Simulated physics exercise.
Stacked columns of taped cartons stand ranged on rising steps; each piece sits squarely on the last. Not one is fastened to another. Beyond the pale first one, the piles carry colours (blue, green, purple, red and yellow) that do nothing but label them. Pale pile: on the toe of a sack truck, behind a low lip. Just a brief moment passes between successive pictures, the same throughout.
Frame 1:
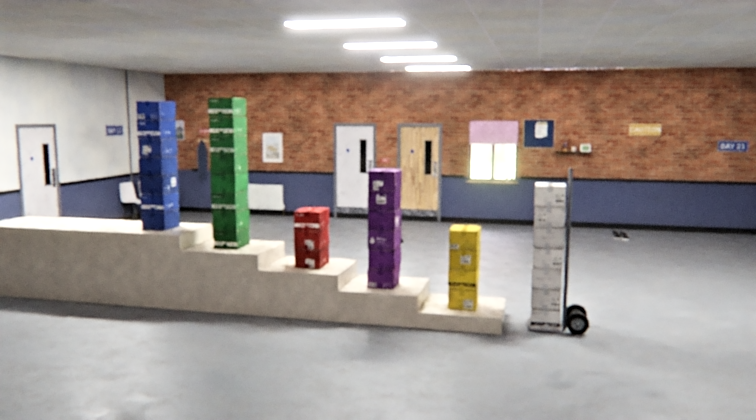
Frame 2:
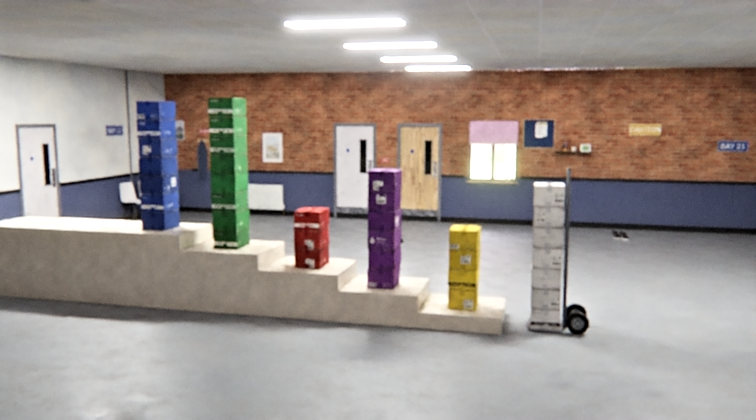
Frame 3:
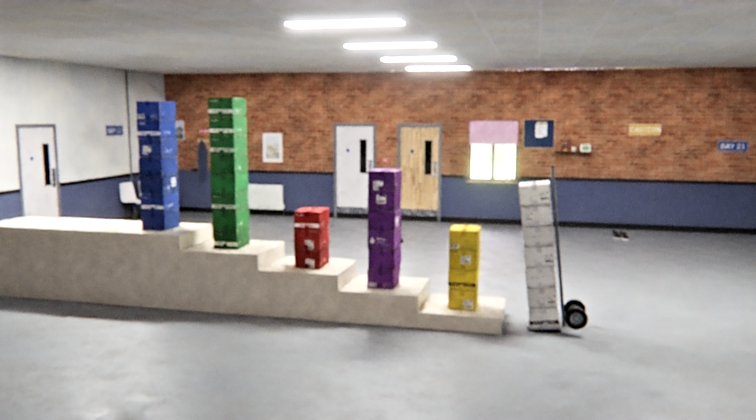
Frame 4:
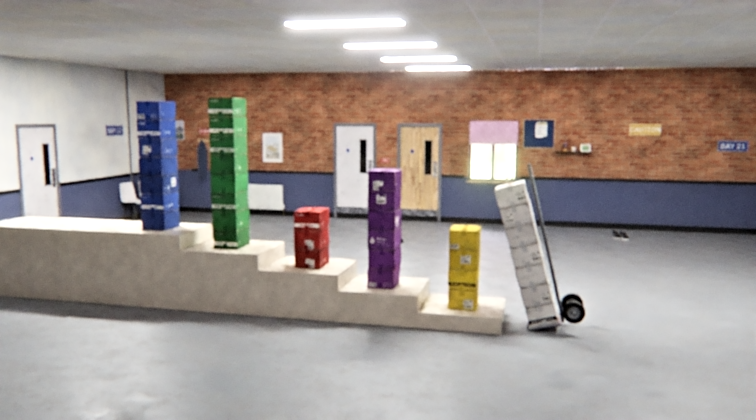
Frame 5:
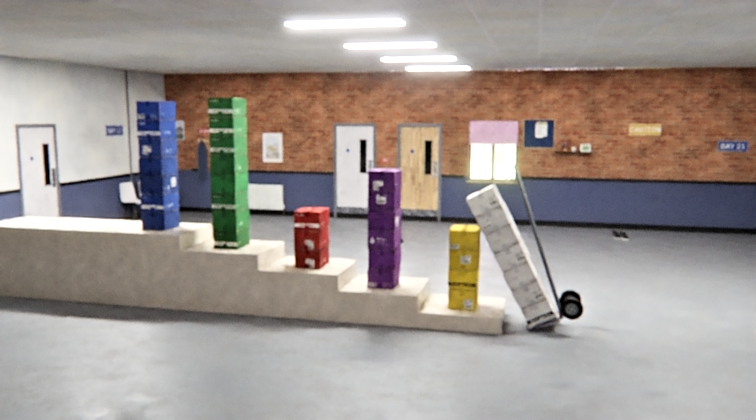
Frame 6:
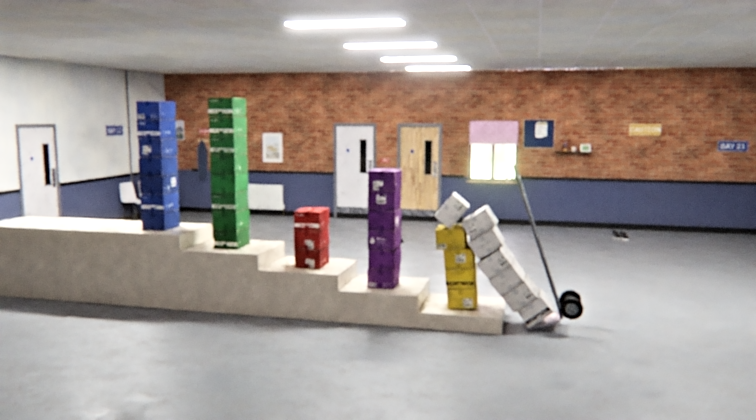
Pale stack of cartons on a sack truck tilting left, pressing against the yellow stack and nudging its upper cartons beside coloured columns on steps.
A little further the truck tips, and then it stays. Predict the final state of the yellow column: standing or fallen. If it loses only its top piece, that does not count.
Fallen.
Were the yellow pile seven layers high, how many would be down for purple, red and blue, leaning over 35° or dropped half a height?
Counts - purple: 6, red: 3, blue: 0.
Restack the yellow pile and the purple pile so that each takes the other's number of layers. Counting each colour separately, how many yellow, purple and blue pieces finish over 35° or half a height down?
By colour, yellow 6, purple 4, blue 0.
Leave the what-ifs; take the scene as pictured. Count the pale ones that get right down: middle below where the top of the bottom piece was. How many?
The answer is 1.
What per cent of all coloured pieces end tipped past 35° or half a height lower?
It comes to about 40 per cent.
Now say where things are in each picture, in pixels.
In the first frame (pixels give the middle of a visible side), truck frame (570, 203) level; top yellow carton (463, 241); top purple carton (382, 181); none of the others has stirred.
Truck frame (569, 203) rocked barely; top yellow carton (463, 241), in the second frame.
Truck frame (555, 200) rocked a little, top of the pale pile leaning a little; top yellow carton (463, 241); none of the others has stirred, in the third frame.
Truck frame (536, 197) rocked a little, top of the pale pile leaning clearly; top yellow carton (463, 241); none of the others has stirred, in the fourth frame.
Truck frame (524, 197) rocked clearly, top of the pale pile leaning clearly; top yellow carton (463, 241); none of the others has stirred, in the fifth frame.
Truck frame (524, 197) rocked clearly, top of the pale pile leaning steeply; top yellow carton (450, 240) tilted barely; top green carton (220, 107); steepest lean, the carton at (459, 279); movement in 4 of them, in the sixth frame.
Shortly afterwards, 7 of the pale pile down; none of the 4 yellow cartons down (0 of 28 in all colours); top yellow carton tilted well over, a little lower.
Next, 7 of the pale pile down; 4 of the 4 yellow cartons down (5 of 28 in all colours); top yellow carton tilted well over, about its own height lower; top purple carton tilted well over, half its height lower.
In the end, 7 of the pale pile down; 4 of the 4 yellow cartons down (11 of 28 in all colours); top yellow carton tilted well over, about its own height lower; top purple carton on its side. From the last view, middles, top yellow carton near (399, 257), top purple carton near (255, 212).
